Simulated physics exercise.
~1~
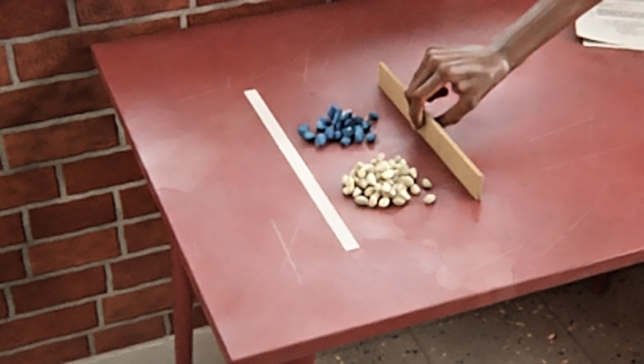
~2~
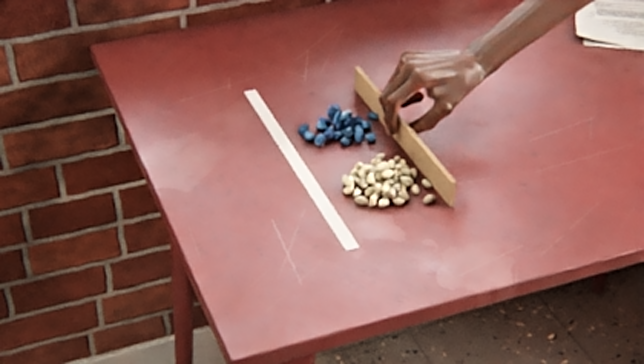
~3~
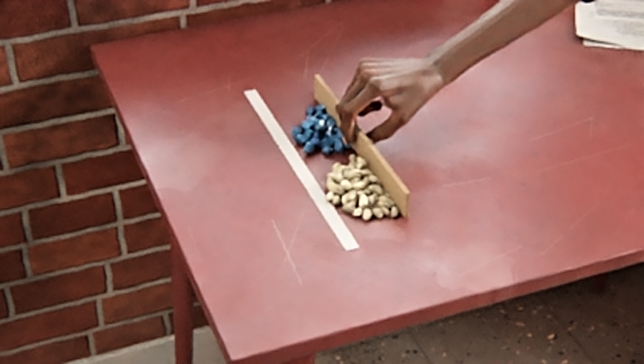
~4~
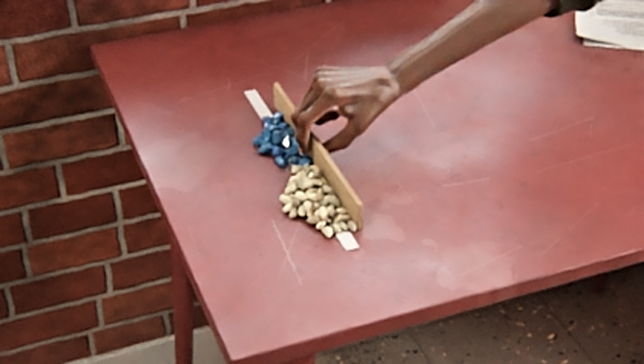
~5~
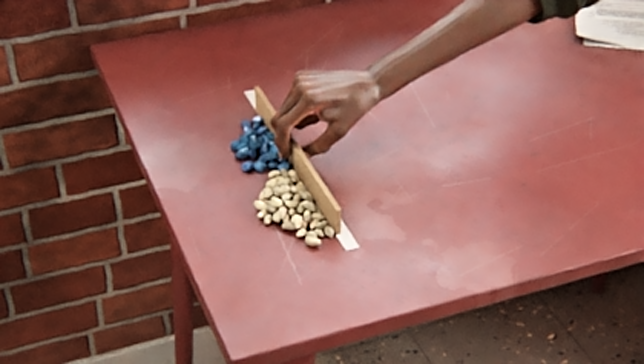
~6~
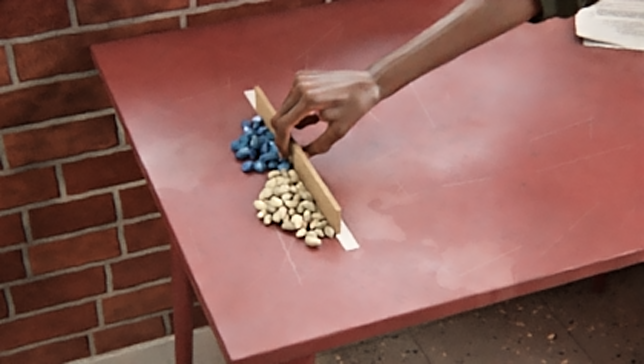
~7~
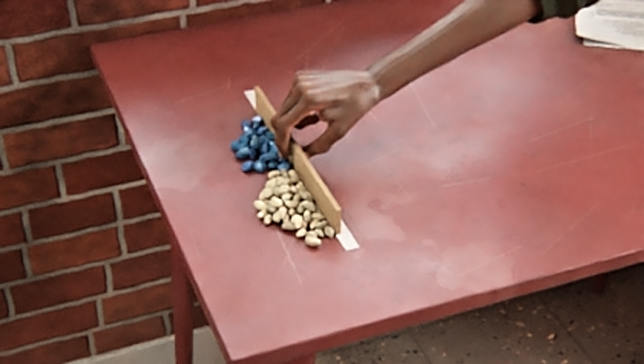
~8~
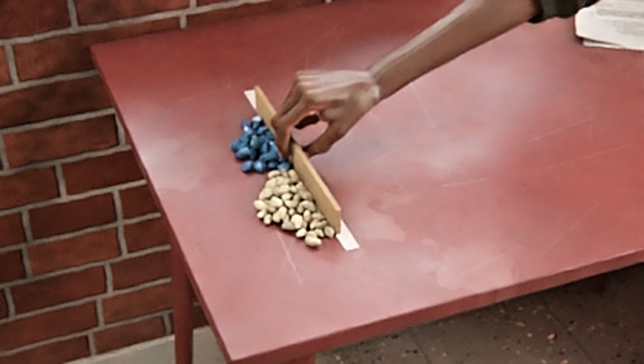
The video shows a hand sliding an upright strip of card leftward across a red table, pushing a pile of blue pieces and a pile of pale, bean-like pieces past a white tape line. The card stops at the tape and stays there, with both piles still on the table.
